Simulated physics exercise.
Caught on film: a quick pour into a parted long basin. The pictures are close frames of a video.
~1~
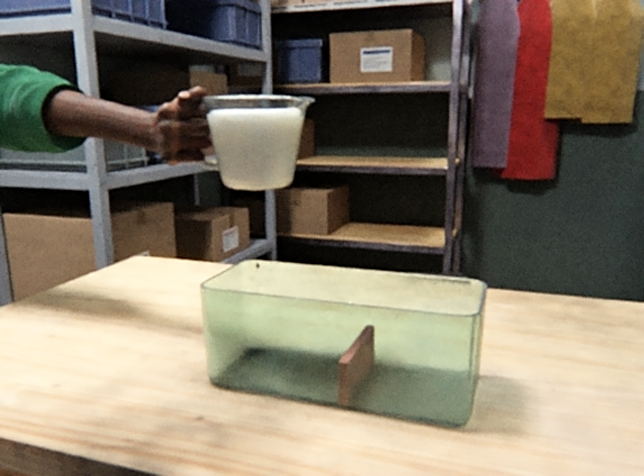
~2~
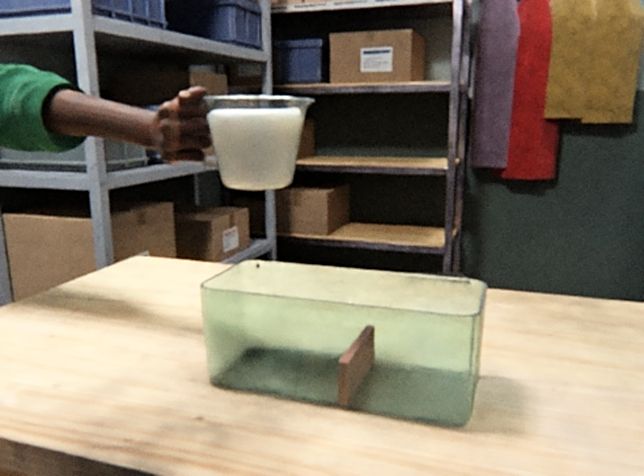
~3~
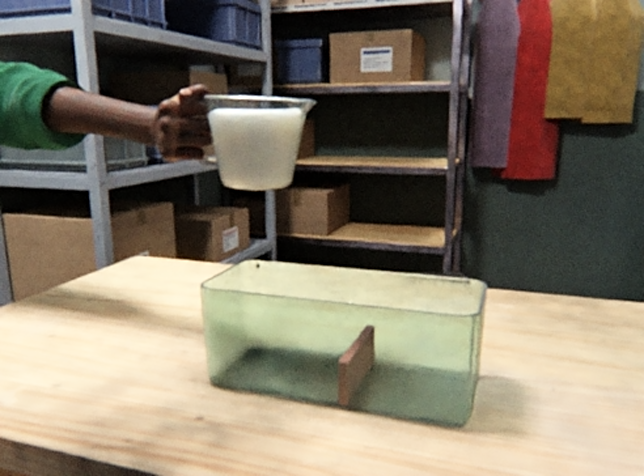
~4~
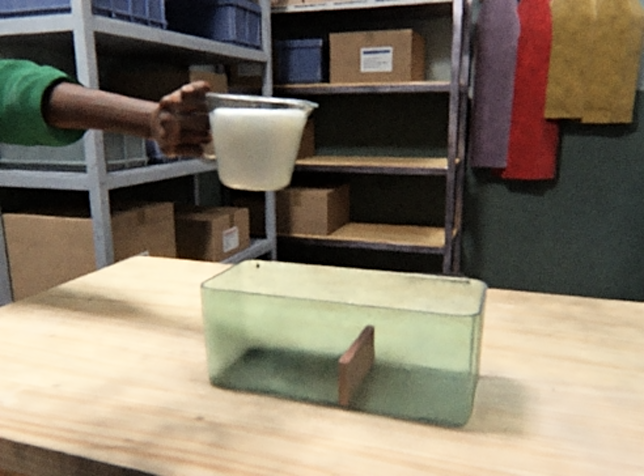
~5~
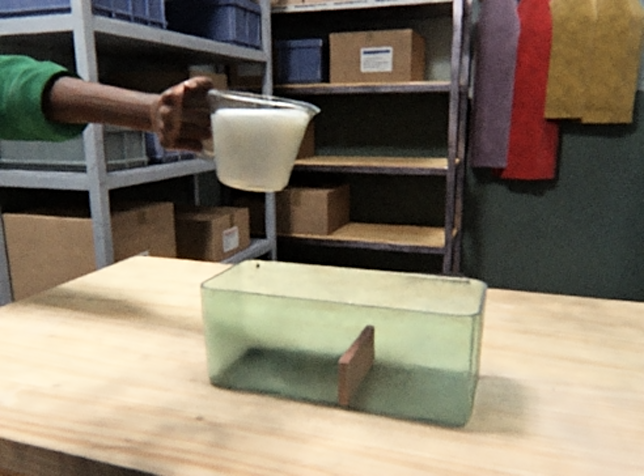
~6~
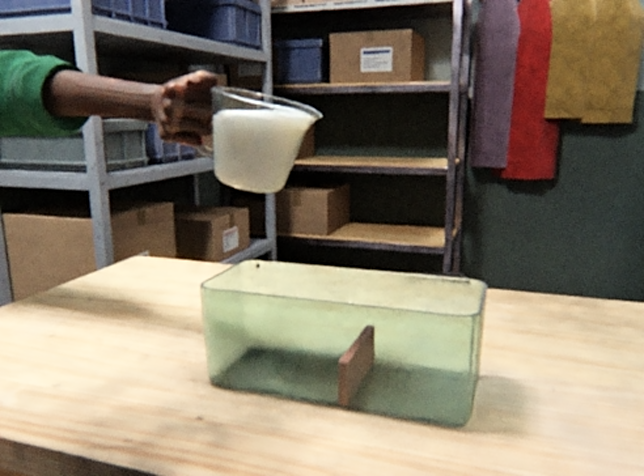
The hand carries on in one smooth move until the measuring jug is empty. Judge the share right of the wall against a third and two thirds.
It comes to over two thirds.
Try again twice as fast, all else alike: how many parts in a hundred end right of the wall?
Roughly 55 in a hundred.
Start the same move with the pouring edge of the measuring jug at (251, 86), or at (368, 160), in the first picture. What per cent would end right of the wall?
Roughly 5 per cent, and 95 per cent.
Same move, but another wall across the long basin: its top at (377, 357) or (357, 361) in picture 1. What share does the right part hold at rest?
First some 45, then 60 per cent.
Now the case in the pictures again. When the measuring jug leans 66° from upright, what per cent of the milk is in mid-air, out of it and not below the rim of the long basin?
It comes to 25 per cent or so.
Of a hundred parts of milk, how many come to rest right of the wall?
It comes to 75 per cent or so.
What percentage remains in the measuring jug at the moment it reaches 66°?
About 65 per cent.
A moment on, the measuring jug is tipped part way and 65 per cent is still to pour, 0 is left of the wall and 9 right of it.
Next, the measuring jug is tipped on its side and 13 per cent is still to pour, 6 is left of the wall and 62 right of it.
Then the measuring jug is tipped right over and 0 per cent is still to pour, 24 is left of the wall and 74 right of it.
Later the measuring jug is tipped right over and 0 per cent is still to pour, 25 is left of the wall and 74 right of it.
Finally, 25 per cent lies left of the wall, 74 right of it and 1 outside.
